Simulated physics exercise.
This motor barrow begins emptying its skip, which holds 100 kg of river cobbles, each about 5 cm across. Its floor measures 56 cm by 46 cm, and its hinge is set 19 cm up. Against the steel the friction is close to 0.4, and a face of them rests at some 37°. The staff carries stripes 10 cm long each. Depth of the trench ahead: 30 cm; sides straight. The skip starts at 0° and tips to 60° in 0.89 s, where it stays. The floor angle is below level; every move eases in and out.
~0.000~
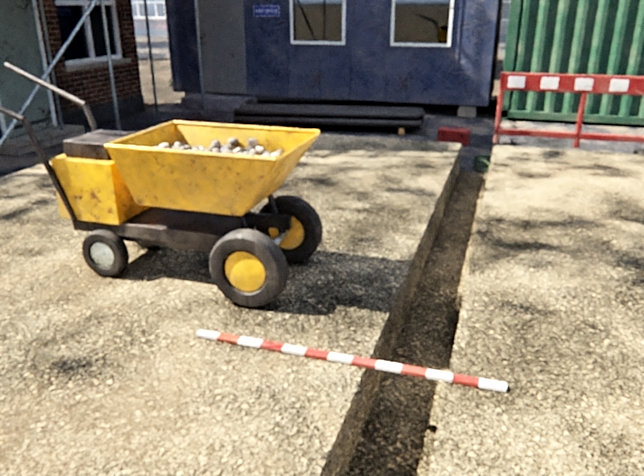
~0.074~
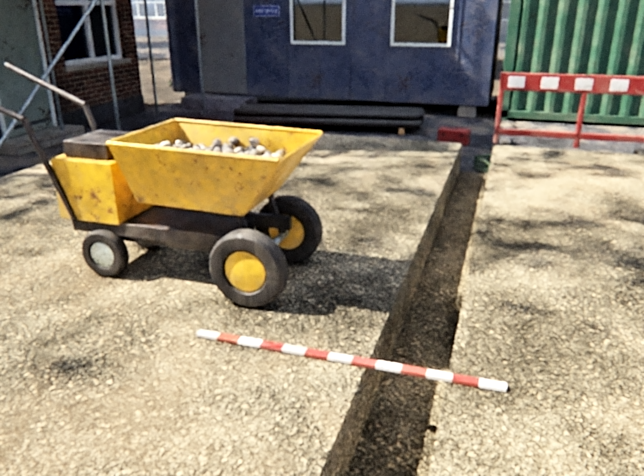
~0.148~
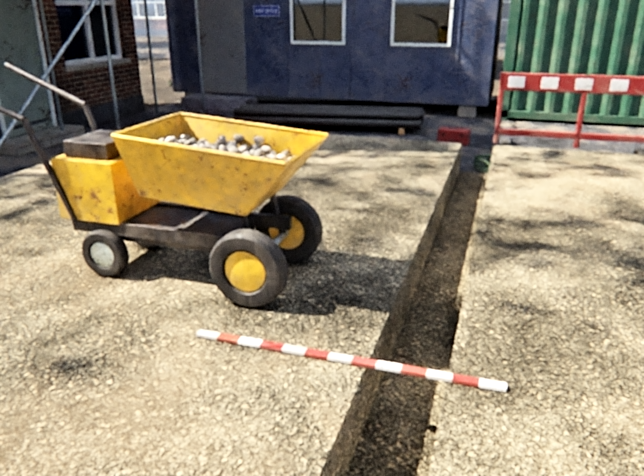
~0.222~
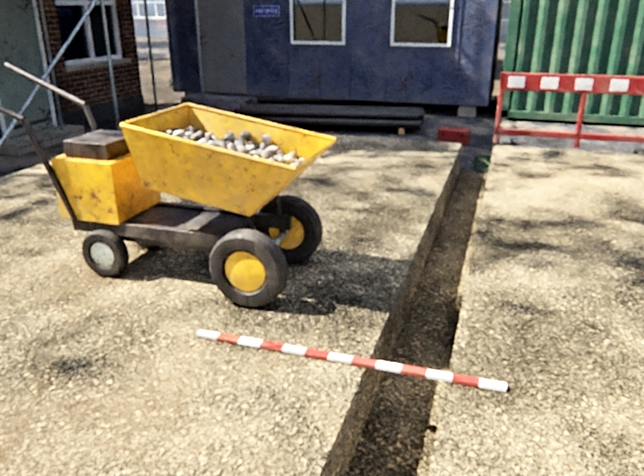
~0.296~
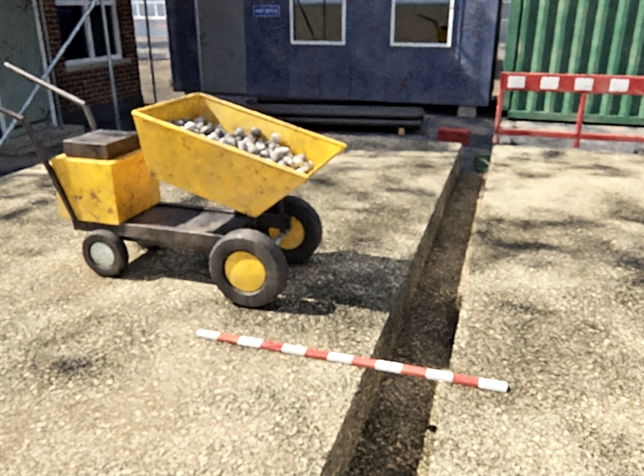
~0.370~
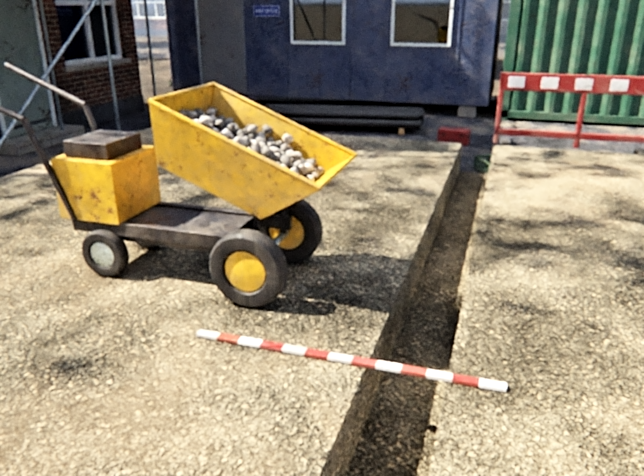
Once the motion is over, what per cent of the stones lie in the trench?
62 %.
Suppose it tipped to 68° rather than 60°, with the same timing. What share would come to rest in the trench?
Roughly 95%.
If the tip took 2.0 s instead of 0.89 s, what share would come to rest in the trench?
It'd be some 55 per cent.
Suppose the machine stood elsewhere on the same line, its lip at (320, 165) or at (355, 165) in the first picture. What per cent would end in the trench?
About 40 per cent first, then about 15 per cent.
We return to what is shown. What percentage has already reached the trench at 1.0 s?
Close to 5 per cent at that time.
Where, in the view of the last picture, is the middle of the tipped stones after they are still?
Roughly at pixel (424, 346).
After 0.7 s the floor is at 51°; 100 % in the skip; the foremost stones are at (342, 217).
After 1.0 s the floor is at 60°; 92 % in the skip, 2 % short of the trench, 5 % in the trench; the foremost stones are at (415, 274).
After 1.3 s the floor is at 60°; 59 % in the skip, 4 % short of the trench, 36 % in the trench, 1 % past the trench; the foremost stones are at (483, 323).
After 3.3 s the floor is at 60°; 35 % in the skip, 2 % short of the trench, 62 % in the trench, 1 % past the trench; the foremost stones are at (539, 330).
